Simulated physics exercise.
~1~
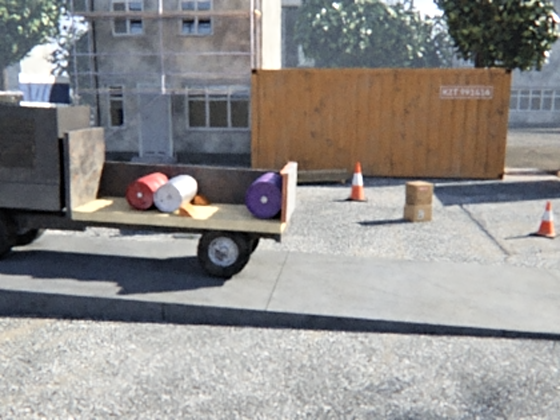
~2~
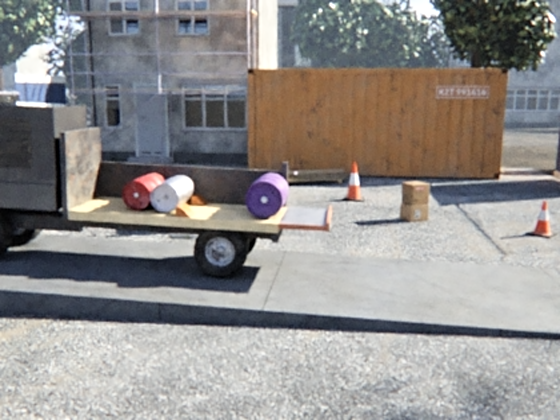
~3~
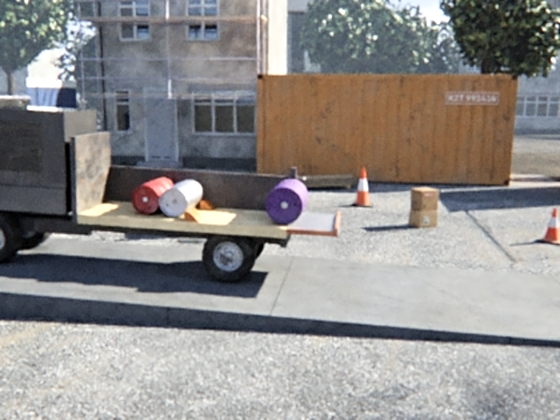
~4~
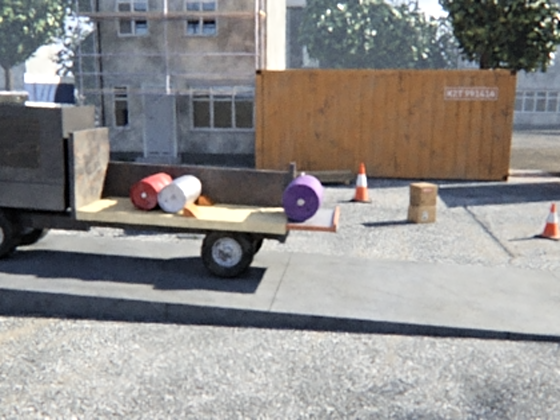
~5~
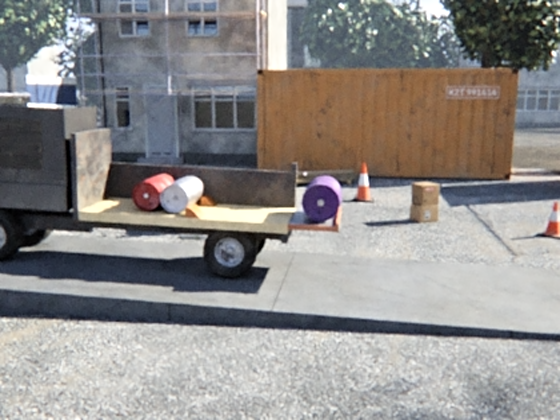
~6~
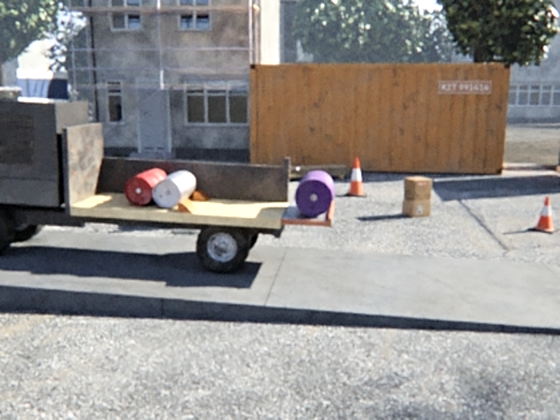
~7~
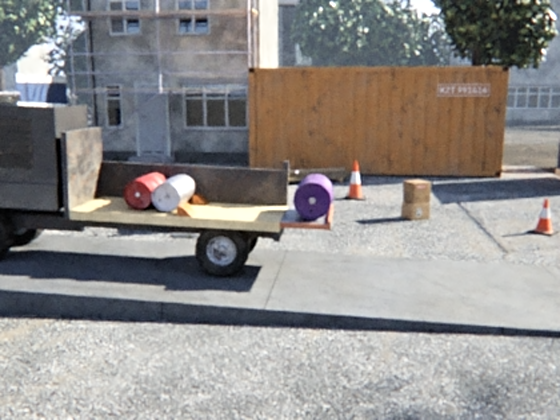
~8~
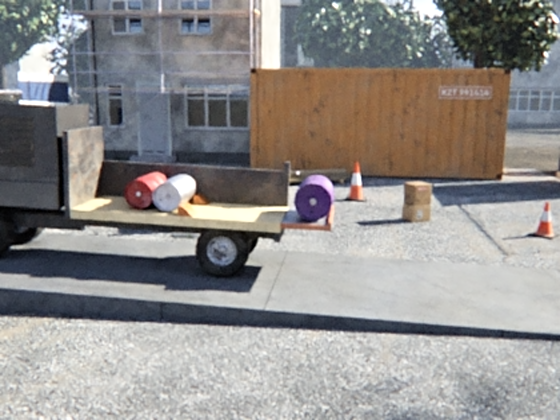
In this clip, the tailgate of a parked pick-up drops open, and a purple keg rolls right along the bed onto the lowered gate, where it comes to rest, while the red and white kegs stay together on the bed beside an orange chock.
